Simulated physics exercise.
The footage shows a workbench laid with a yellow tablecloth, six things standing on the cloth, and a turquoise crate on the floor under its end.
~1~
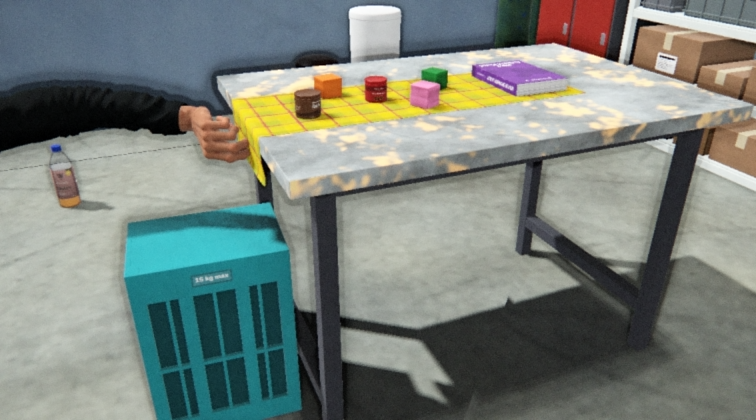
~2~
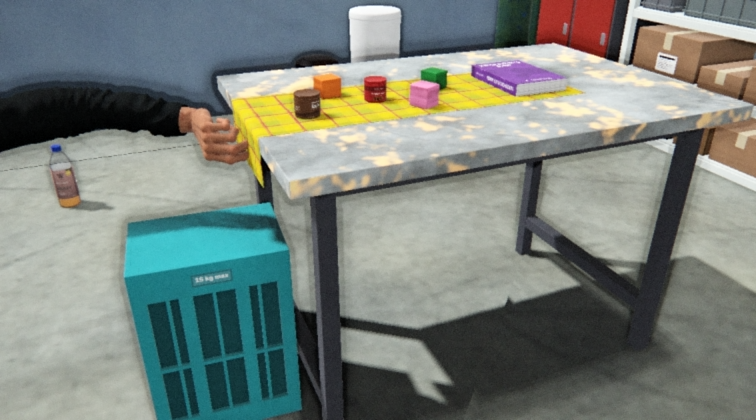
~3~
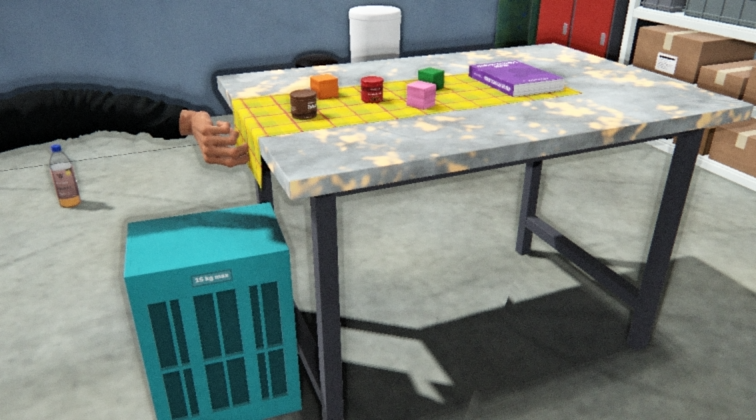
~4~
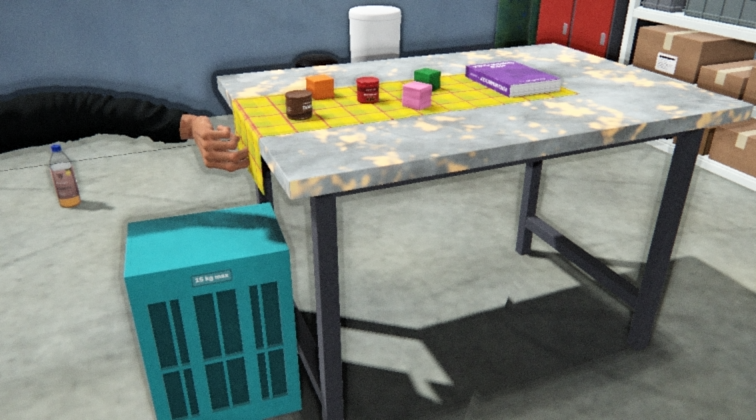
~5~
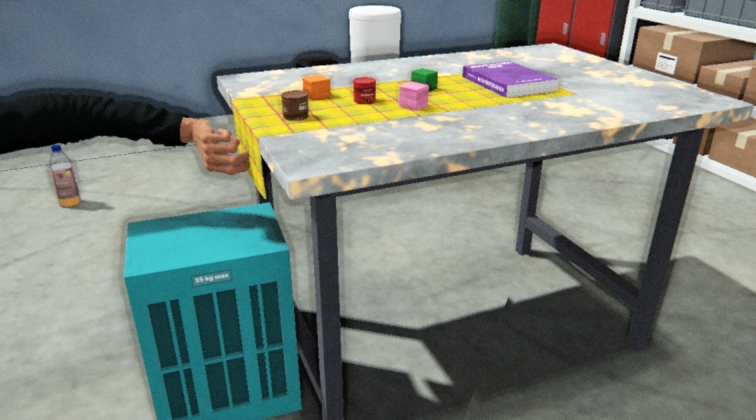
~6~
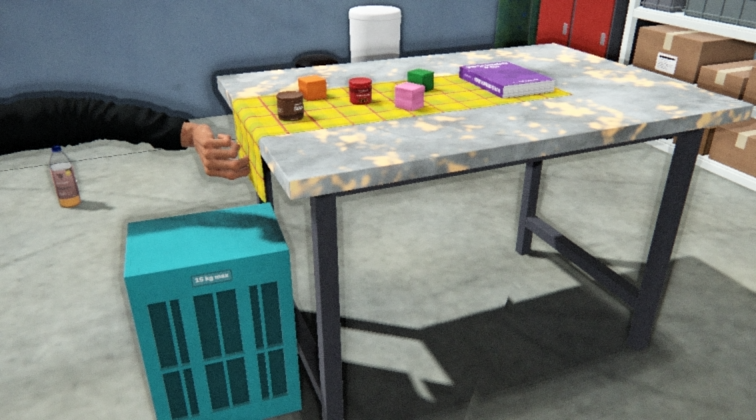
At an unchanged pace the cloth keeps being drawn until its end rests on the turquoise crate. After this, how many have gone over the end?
The top will end up one item short.
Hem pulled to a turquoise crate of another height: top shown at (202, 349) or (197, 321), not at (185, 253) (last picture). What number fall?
Counts: 4, 3.
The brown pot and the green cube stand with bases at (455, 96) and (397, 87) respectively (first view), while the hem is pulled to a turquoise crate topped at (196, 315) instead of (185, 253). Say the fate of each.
As for the brown pot, it holds its spot; as for the green cube, it holds its spot.
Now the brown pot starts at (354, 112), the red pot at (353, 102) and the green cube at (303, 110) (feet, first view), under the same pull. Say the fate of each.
The brown pot? It stays where it is. The red pot stays where it is, and the green cube tips off.
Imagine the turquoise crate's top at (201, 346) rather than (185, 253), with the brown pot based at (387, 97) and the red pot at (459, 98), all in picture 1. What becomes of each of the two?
Observed: Brown pot departs; red pot remains seated.
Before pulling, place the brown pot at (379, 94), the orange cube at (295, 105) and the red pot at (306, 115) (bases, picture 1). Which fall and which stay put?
In the end the brown pot is still up there, the orange cube is no longer up there and the red pot is no longer up there.
Soon after, hem near (252, 213); all still up.
After that, hem on the crate; brown pot gone.
In the end, hem on the crate; brown pot gone. It carries off one.
